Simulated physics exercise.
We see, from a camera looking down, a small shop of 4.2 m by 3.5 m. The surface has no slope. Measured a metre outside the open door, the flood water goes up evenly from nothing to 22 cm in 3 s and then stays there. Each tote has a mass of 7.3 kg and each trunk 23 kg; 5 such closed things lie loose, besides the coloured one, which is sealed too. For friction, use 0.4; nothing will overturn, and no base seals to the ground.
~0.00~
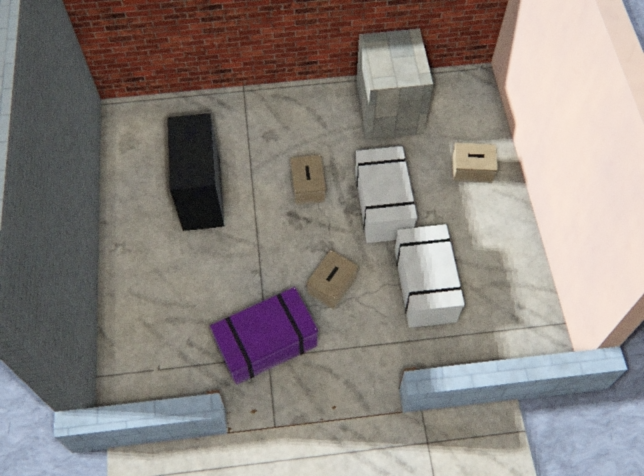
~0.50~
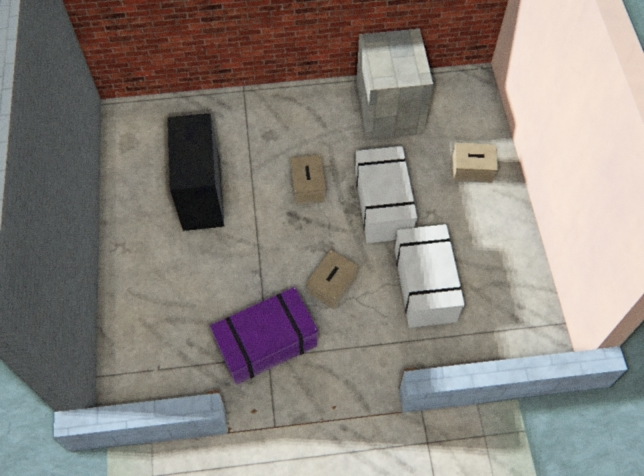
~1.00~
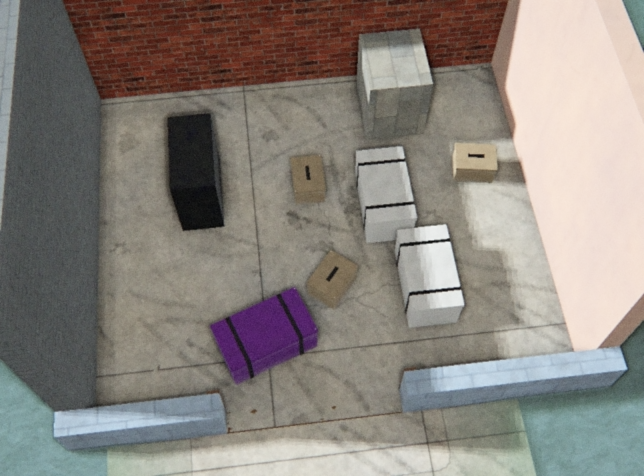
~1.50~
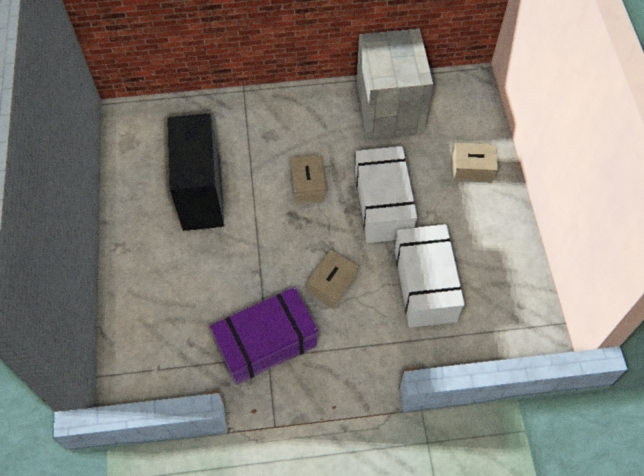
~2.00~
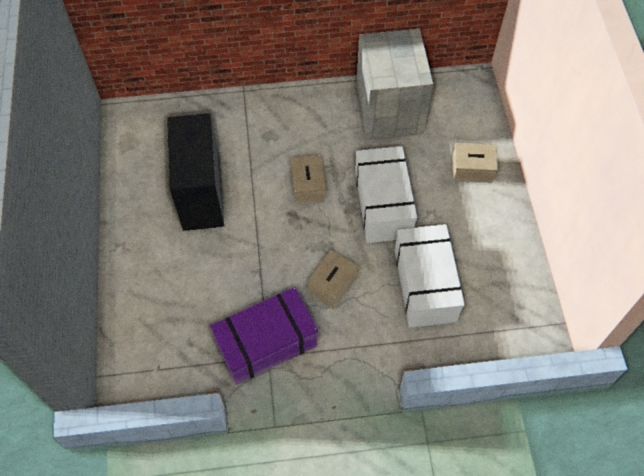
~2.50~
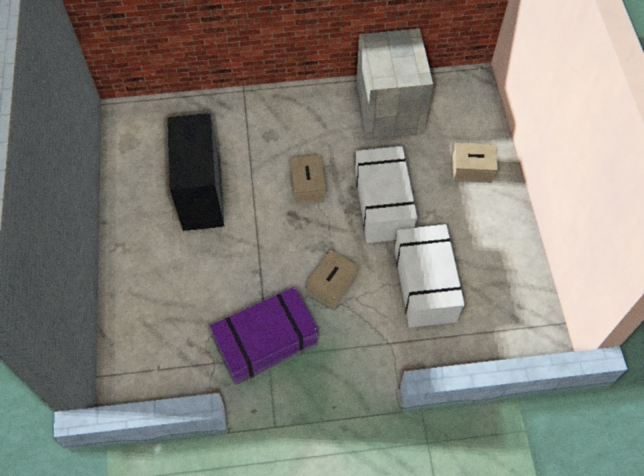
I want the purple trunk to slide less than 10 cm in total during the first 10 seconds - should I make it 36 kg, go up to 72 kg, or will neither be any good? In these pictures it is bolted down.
Neither will be any good.
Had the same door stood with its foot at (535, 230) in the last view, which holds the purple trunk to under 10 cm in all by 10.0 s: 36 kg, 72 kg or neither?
Outcome - the heavier pick is required.
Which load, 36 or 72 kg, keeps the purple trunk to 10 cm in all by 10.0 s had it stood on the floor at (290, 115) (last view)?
The answer: You need the heavier weight.
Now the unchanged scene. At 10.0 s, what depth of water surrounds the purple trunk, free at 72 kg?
Depth: Approx. 9 cm.
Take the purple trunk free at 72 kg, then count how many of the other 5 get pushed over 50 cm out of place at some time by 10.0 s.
Tally: 5.
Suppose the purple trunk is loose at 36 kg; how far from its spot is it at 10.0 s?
About 100 cm off its spot.
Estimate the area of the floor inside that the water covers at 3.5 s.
Around 2.5 m2 of it.
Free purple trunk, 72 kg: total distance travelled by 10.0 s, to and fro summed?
The distance adds up to about 30 cm.
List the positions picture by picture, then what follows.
The purple trunk at (264, 328) rests on the ground; 0.0 m2 under water; 0 of 6 have shifted, in the first frame.
The purple trunk at (264, 328), on the bottom; 0.0 m2 under water; 0 of 6 have shifted, in the second frame.
The purple trunk at (264, 328), on the bottom; 0.0 m2 under water; 0 of 6 have shifted, in the third frame.
The purple trunk at (264, 328), on the bottom; 0.0 m2 under water; 0 of 6 have shifted, in the fourth frame.
The purple trunk at (264, 328), on the bottom; water covers 0.3 m2; 0 of 6 have shifted, in the fifth frame.
The purple trunk at (264, 328), on the bottom; water covers 0.8 m2; 0 of 6 have shifted, in the sixth frame.
After 3.5 s the purple trunk would be 43 cm from its start with 36 kg and 5 cm from its start with 72 kg; 8 cm of water round it then.
After 4.5 s the purple trunk would be 109 cm from its start with 36 kg and 32 cm from its start with 72 kg; 7 cm of water round it then.
After 7.0 s the purple trunk would be 119 cm from its start with 36 kg and 34 cm from its start with 72 kg; 8 cm of water round it then.
After 10.0 s the purple trunk would be 91 cm from its start with 36 kg and 34 cm from its start with 72 kg; 9 cm of water round it then.
